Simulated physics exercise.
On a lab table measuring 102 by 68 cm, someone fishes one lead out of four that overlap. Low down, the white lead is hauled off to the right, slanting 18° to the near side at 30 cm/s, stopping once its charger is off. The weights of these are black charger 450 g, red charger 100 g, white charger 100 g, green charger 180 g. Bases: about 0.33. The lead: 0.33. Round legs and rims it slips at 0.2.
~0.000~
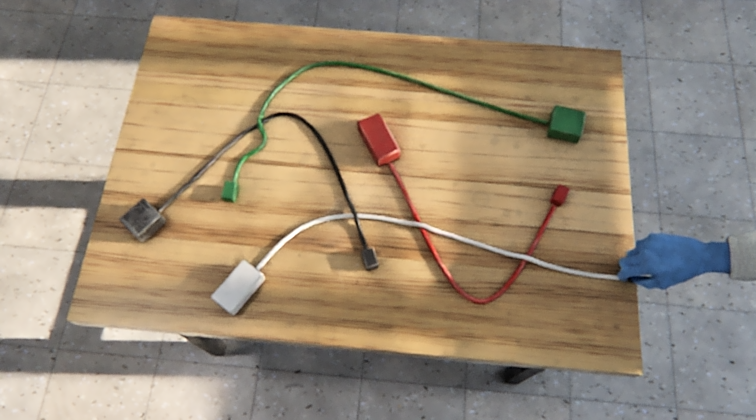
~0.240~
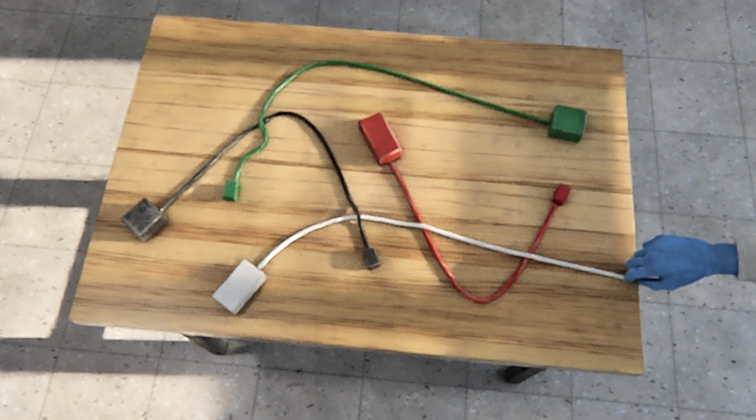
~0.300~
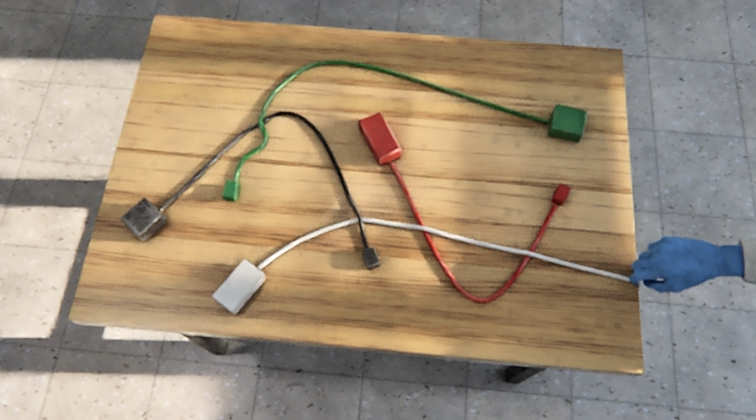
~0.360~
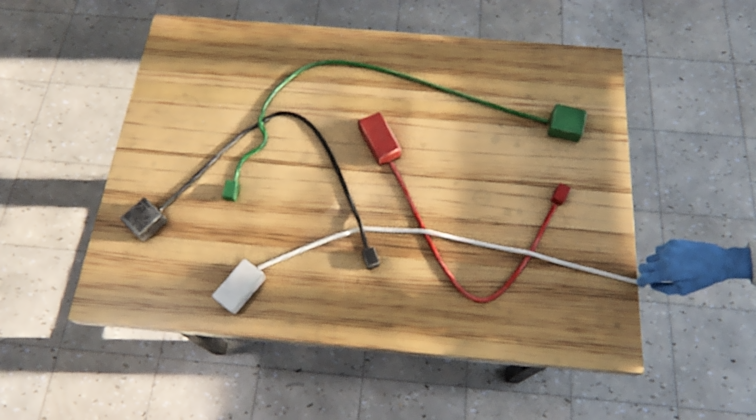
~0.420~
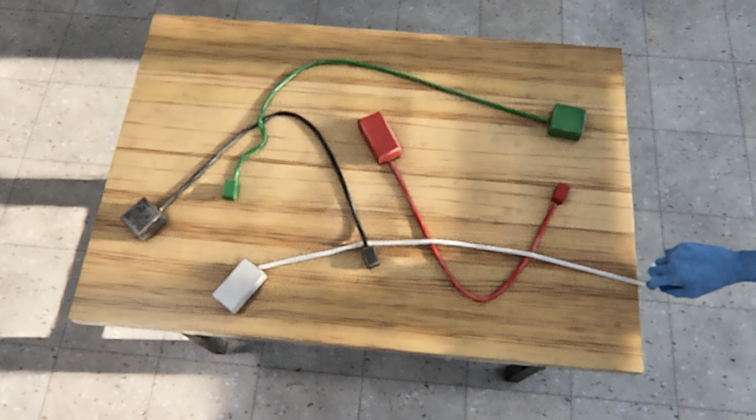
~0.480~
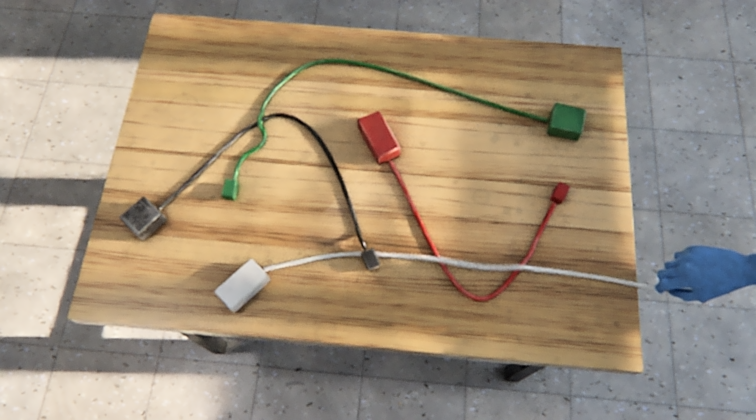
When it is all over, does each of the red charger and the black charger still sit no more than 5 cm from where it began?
Red charger: Yes, close by; black charger: Yes, close by.
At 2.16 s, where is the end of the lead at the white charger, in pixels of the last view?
Near (526, 321).
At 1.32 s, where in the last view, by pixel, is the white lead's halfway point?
I'd say roughly (595, 321) in the last picture.
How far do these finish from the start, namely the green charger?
The green charger ends roughly 0 cm from its start.
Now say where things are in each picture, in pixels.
The first picture shows shows, red charger (379, 135); black charger (140, 217); crossings (253, 122) green over black, (358, 216) black over white, (416, 225) white over red, (525, 258) white over red; white lead runs through (515, 255) (432, 229) (358, 216) (287, 238); grip (627, 278).
In the second picture, shows, white lead runs through (437, 231) (291, 239); grip (633, 280).
In the third picture, shows, white lead runs through (441, 233) (294, 243); grip (639, 282).
In the fourth picture, shows, white lead runs through (448, 237) (299, 251); grip (646, 284).
In the fifth picture, shows, white lead runs through (455, 244) (302, 258); grip (655, 287).
The sixth picture shows shows, red charger (379, 133); black charger (140, 215); white lead runs through (549, 271) (462, 264) (384, 255) (307, 260); grip (664, 291).
At 1.3 s, the white lead's tail end at (388, 300); white charger 22 cm off its start, black plug 4 cm off its start.
At 2.2 s, the white lead's tail end at (526, 321); white charger 47 cm off its start, black plug 4 cm off its start.
At 3.0 s, the white lead has left the top; white charger over the edge, black plug 4 cm off its start at (382, 271).
At 3.8 s, the white lead has left the top; white charger over the edge, black plug 4 cm off its start.
At 4.3 s, the white lead has left the top; red charger 0 cm off its start at (379, 133), black charger 0 cm off its start at (140, 215), white charger over the edge, black plug 4 cm off its start at (382, 271).
